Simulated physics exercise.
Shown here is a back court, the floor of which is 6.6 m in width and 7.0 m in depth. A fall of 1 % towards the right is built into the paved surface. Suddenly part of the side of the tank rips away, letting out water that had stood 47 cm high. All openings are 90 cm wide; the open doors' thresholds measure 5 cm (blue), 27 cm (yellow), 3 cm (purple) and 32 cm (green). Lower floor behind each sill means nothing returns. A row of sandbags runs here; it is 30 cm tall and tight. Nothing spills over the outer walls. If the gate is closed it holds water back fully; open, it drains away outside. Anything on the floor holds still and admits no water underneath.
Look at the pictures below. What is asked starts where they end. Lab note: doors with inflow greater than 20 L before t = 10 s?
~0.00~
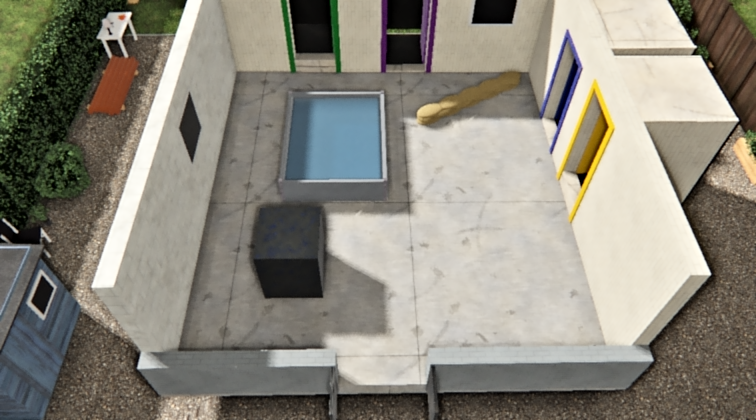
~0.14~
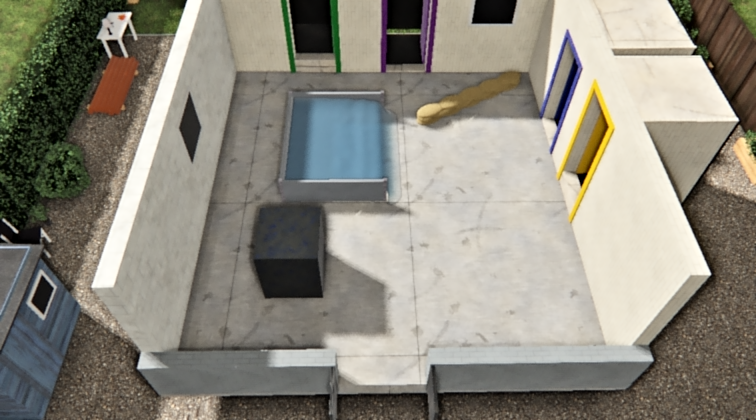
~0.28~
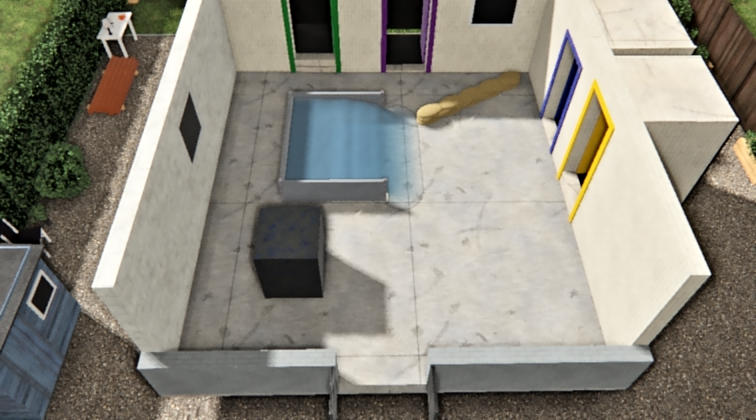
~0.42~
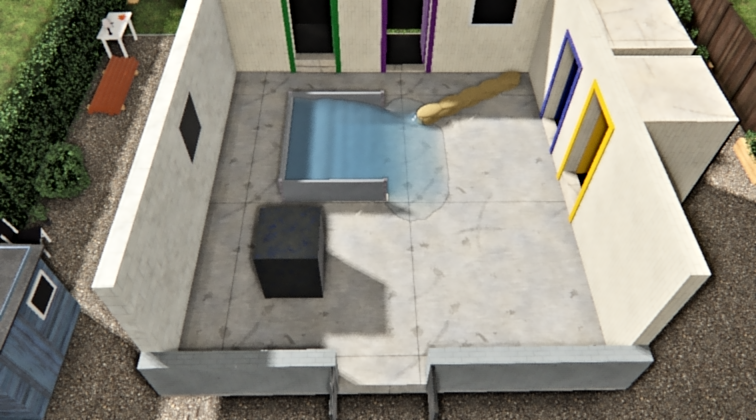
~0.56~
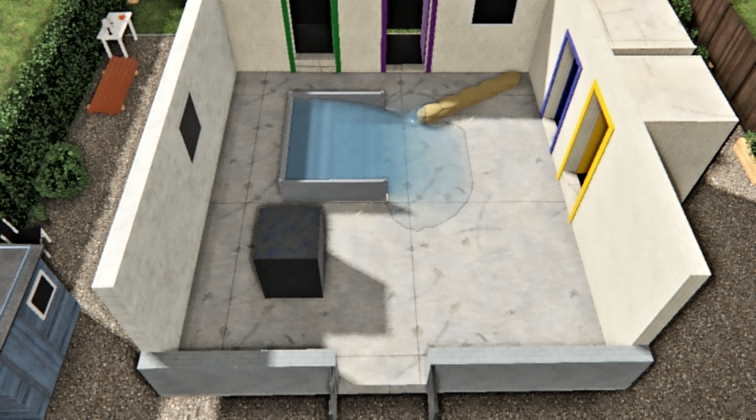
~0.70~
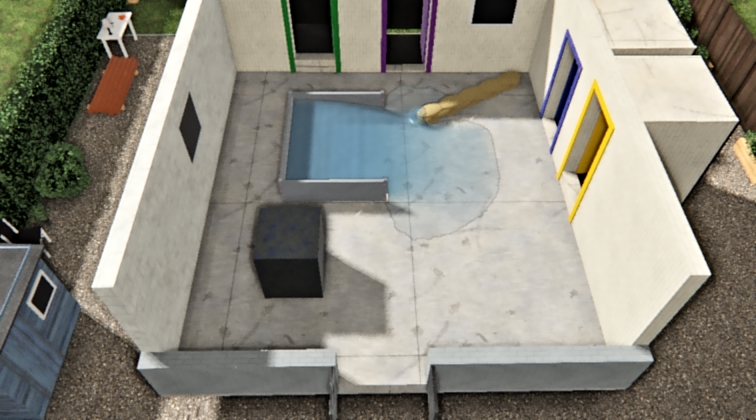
The blue door is going to break the limit; the yellow door is going to hold within the limit; the purple door is going to break the limit; the green door is going to hold within the limit.
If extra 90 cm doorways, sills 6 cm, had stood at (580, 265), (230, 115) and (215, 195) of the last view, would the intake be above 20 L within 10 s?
First doorway gets there, second falls short, third falls short.
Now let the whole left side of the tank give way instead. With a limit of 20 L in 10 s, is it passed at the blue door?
Note: Blue door, short of the mark.
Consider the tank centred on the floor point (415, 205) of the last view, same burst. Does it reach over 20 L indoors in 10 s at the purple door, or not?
So the purple door keeps within it.
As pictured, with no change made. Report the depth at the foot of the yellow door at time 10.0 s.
I'd put it at around 6.0 cm deep.
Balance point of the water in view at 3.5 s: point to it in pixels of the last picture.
It lies at roughly (468, 173) in pixels.
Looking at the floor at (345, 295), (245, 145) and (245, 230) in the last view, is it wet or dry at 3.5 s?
Respectively: Was missed, was missed, was missed.
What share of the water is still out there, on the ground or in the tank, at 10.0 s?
Some 82 in a hundred.
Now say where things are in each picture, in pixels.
In the first frame, still water, 47 cm deep, in the tank at (335, 137).
In the second frame, water pours out at (382, 147) and has run 1.2 m, to (389, 112); typically 8 cm deep outside, 47 cm at the tank's back.
In the third frame, water pours out at (382, 149) and has run 1.4 m, to (400, 109); typically 9 cm deep outside, 47 cm at the tank's back.
In the fourth frame, water pours out at (382, 149) and has run 1.7 m, to (423, 213); typically 8 cm deep outside, 47 cm at the tank's back.
In the fifth frame, the front is at (452, 211), 1.9 m from the gap at (382, 149); 4.1 m2 of floor is under water; 43 cm left at the back of the tank.
In the sixth frame, water pours out at (382, 150) and has run 2.3 m, to (493, 188); typically 6 cm deep outside, 39 cm at the tank's back.
After 1.4 s water covers 30 % of the floor and is deepest (29 cm) near (418, 126); blue door 9 cm at the sill, 7 L in, yellow door 13 cm at the sill, 0 L in, purple door not reached, green door not reached.
After 2.2 s water covers 35 % of the floor and is deepest (30 cm) near (554, 178); blue door 19 cm at the sill, 76 L in, yellow door 27 cm at the sill, 0 L in, purple door 5 cm at the sill, 7 L in, green door not reached.
After 3.5 s water covers 40 % of the floor and is deepest (26 cm) near (606, 366); blue door 16 cm at the sill, 182 L in, yellow door 18 cm at the sill, 0 L in, purple door 6 cm at the sill, 26 L in, green door not reached.
After 6.0 s water covers 60 % of the floor and is deepest (14 cm) near (606, 366); blue door 10 cm at the sill, 256 L in, yellow door 10 cm at the sill, 1 L in, purple door 6 cm at the sill, 42 L in, green door not reached.
After 10.0 s water covers 85 % of the floor and is deepest (10 cm) near (606, 366); blue door 5 cm at the sill, 271 L in, yellow door 6 cm at the sill, 1 L in, purple door 4 cm at the sill, 57 L in, green door 2 cm at the sill, 0 L in.
